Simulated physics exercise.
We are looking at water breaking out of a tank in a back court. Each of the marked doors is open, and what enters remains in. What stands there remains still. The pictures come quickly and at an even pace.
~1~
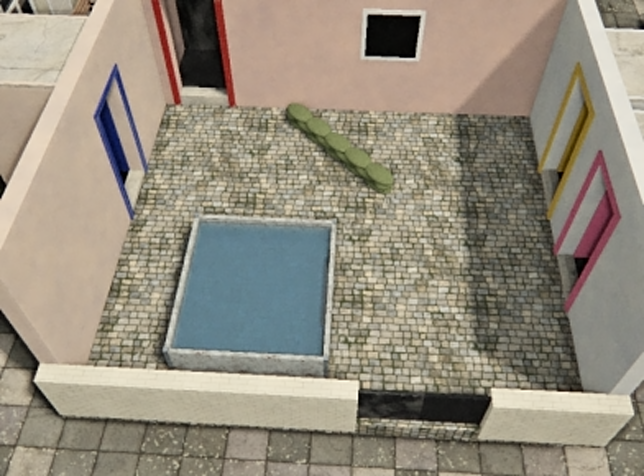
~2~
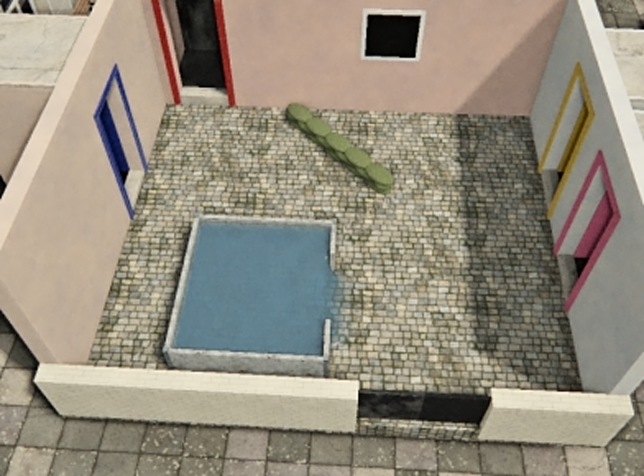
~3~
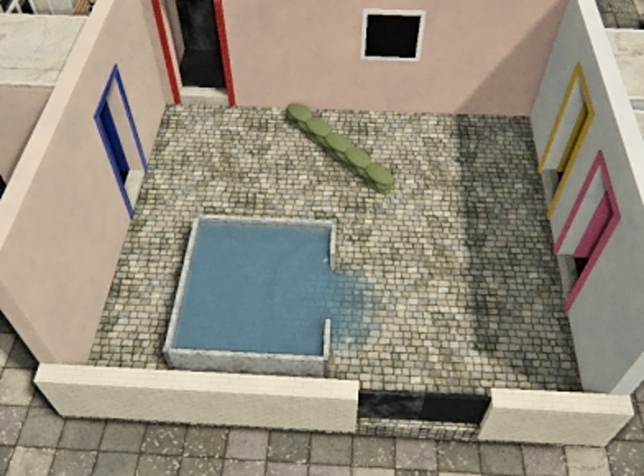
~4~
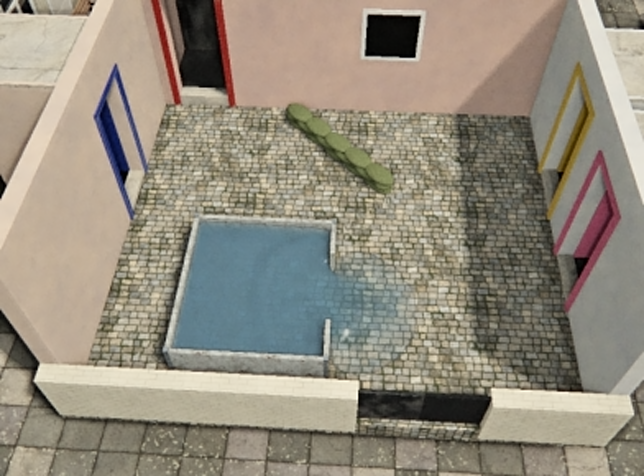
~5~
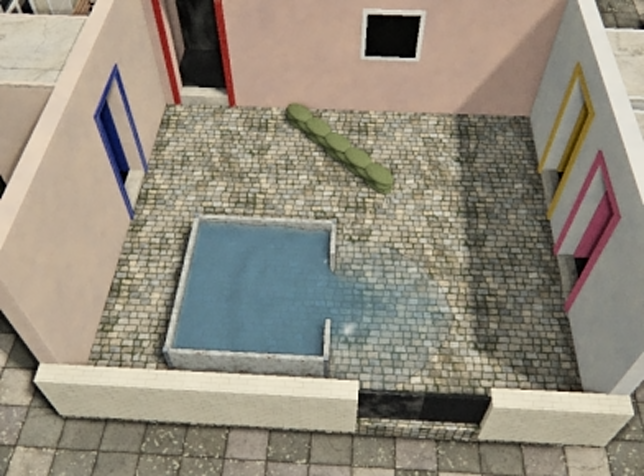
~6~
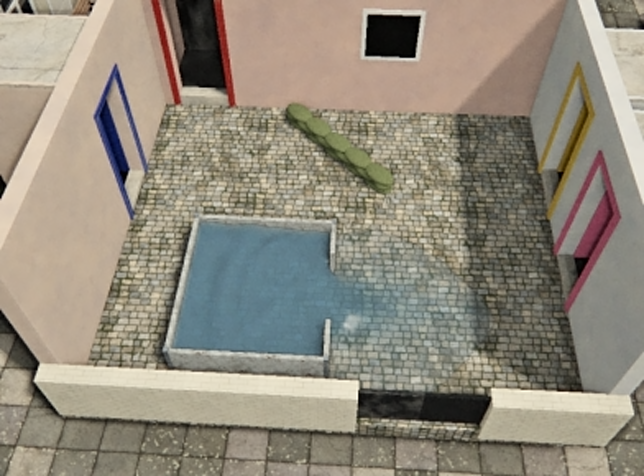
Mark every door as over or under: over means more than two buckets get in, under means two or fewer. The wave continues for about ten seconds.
Blue door - under; red door - under; yellow door - under; pink door - over.
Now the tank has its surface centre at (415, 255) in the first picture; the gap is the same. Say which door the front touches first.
I say the pink one.
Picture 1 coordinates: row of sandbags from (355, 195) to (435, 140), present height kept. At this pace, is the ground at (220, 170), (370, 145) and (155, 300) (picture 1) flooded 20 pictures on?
Those spots come out untouched, untouched and untouched, respectively.
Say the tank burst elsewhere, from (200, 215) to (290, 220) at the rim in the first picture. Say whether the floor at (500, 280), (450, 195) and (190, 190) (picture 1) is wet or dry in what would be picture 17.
Untouched, untouched, submerged.
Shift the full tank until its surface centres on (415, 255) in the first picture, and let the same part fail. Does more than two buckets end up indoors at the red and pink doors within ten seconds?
Result - red door ends up below, pink door ends up above.
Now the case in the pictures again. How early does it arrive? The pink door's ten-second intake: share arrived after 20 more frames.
I get 55 per cent.
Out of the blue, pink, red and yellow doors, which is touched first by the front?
My answer is the door marked pink.
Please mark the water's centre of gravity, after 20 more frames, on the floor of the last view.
Close to (372, 303).
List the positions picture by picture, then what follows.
The first frame shows the water tank at (257, 285) is whole and still.
In the second frame, water pours out at (328, 302) and has run to (335, 343).
In the third frame, the front is at (369, 341), out from the gap at (328, 303).
In the fourth frame, water pours out at (328, 302) and has run to (408, 332).
In the fifth frame, water pours out at (328, 302) and has run to (446, 323).
In the sixth frame, water pours out at (328, 302) and has run to (484, 325).
A moment on, water covers 25 % of the floor; the blue door not reached, the red door not reached, the yellow door not reached, the pink door wet at the sill, nothing in.
Next, water covers 35 % of the floor; the blue door not reached, the red door not reached, the yellow door wet at the sill, nothing in, the pink door over two buckets in.
Then, water covers 40 % of the floor; the blue door not reached, the red door not reached, the yellow door wet at the sill, nothing in, the pink door far over two buckets in.
Later, water covers 55 % of the floor; the blue door not reached, the red door not reached, the yellow door wet at the sill, nothing in, the pink door far over two buckets in.
In the end, water covers 70 % of the floor; the blue door not reached, the red door wet at the sill, nothing in, the yellow door wet at the sill, nothing in, the pink door far over two buckets in.
